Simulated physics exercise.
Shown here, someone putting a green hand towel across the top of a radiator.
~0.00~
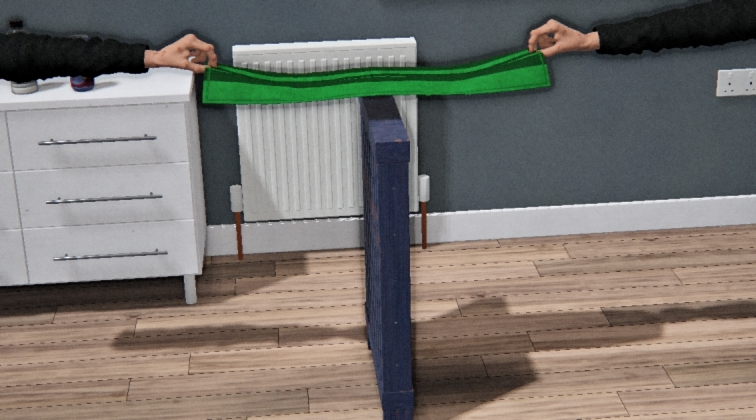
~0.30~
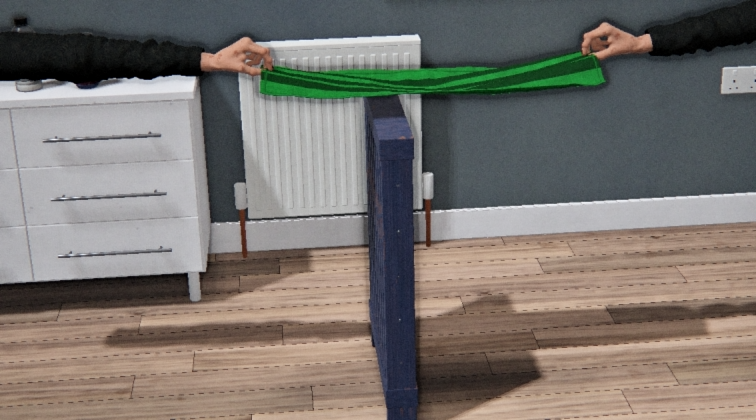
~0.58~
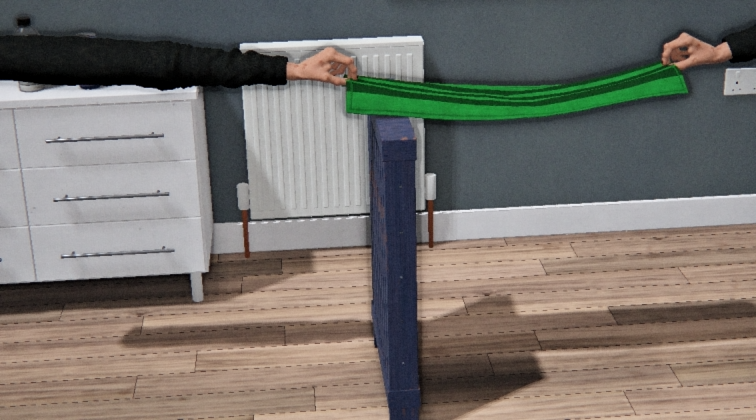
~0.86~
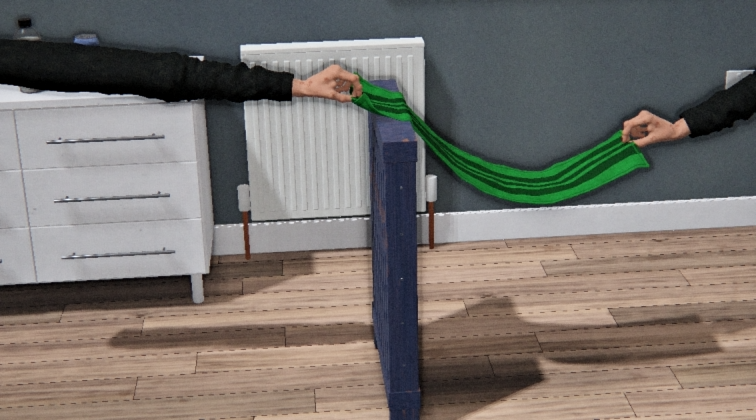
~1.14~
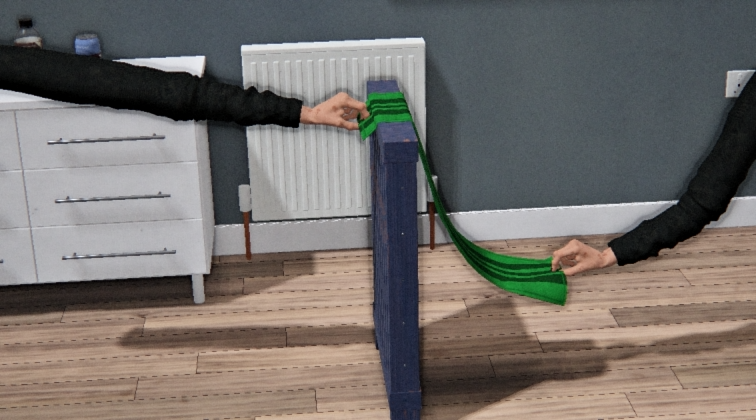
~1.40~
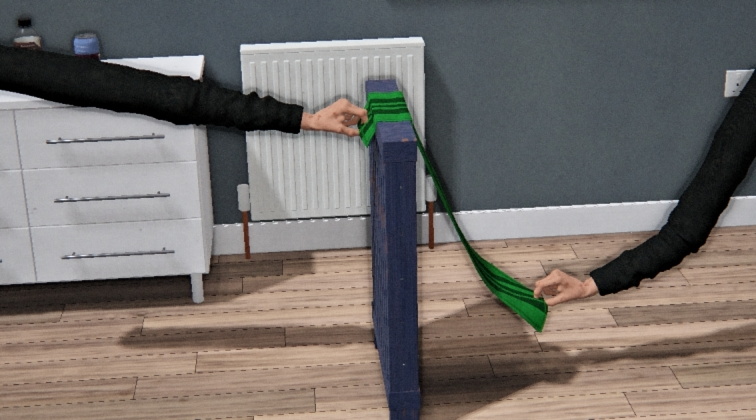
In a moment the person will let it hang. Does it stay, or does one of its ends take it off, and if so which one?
Oh, it's going to come down to the right.
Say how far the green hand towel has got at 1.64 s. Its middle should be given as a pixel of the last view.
(445, 232) or thereabouts.
After 1.64 s, hand towel sliding right.
After 1.84 s, hand towel clear of the top and falling near (446, 339).
After 2.08 s, hand towel in a heap on the floor near (447, 382).
At rest, hand towel in a heap on the floor near (447, 382). The green hand towel runs off to the right.
